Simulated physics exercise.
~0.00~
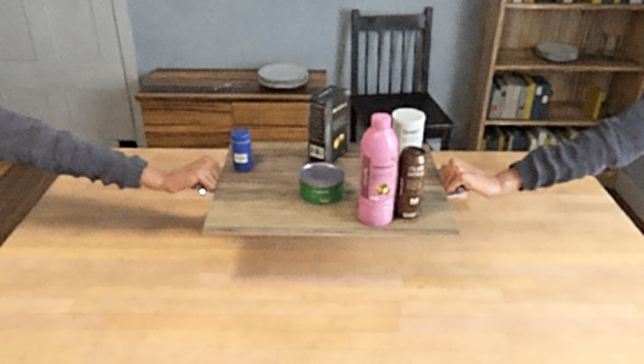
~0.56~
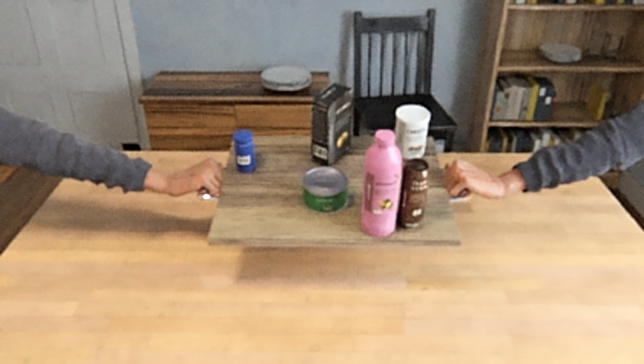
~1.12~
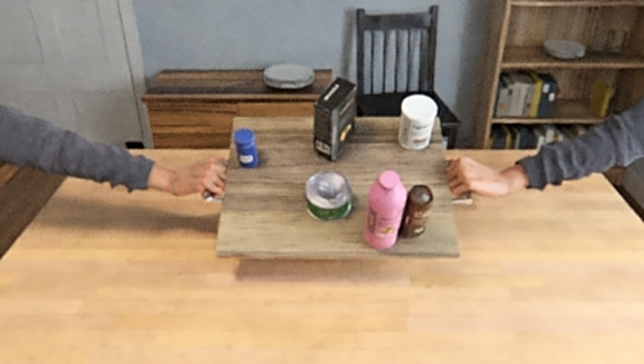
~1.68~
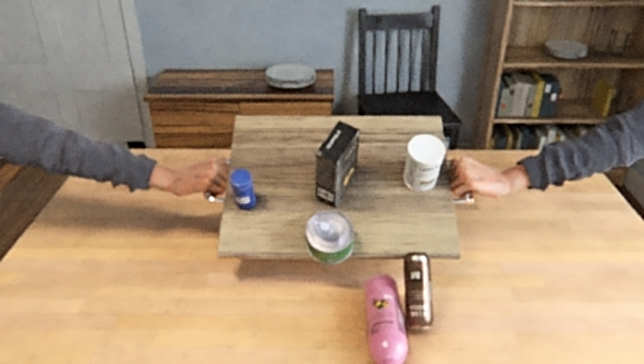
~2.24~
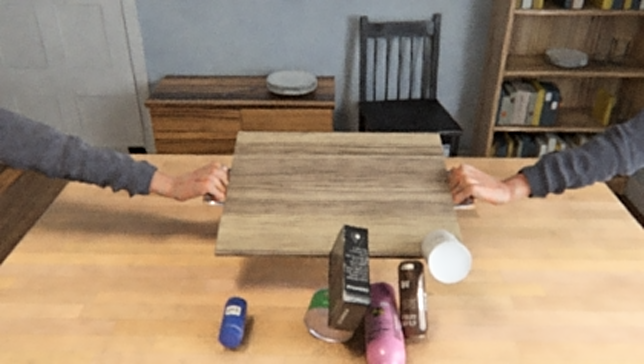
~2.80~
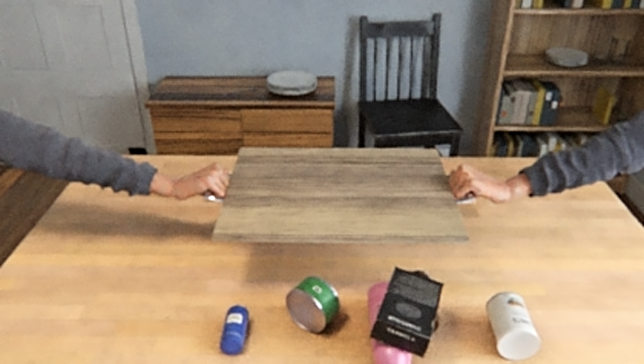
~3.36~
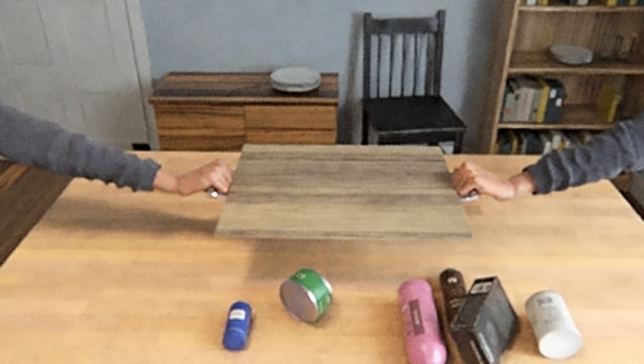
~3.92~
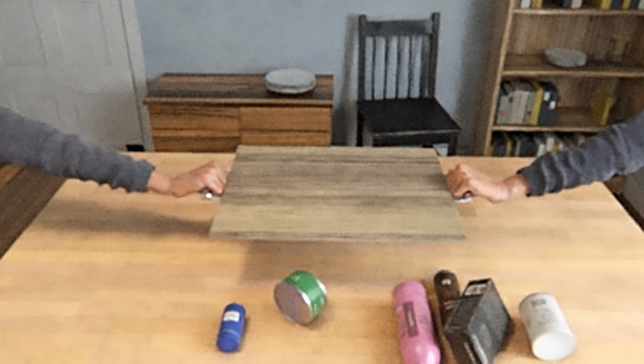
Two hands tipped a rimless wooden tray toward the viewer, and the pink bottle and brown can slid off the near edge first, followed by everything else, before the tray was levelled, leaving it empty with all six items lying on the table.
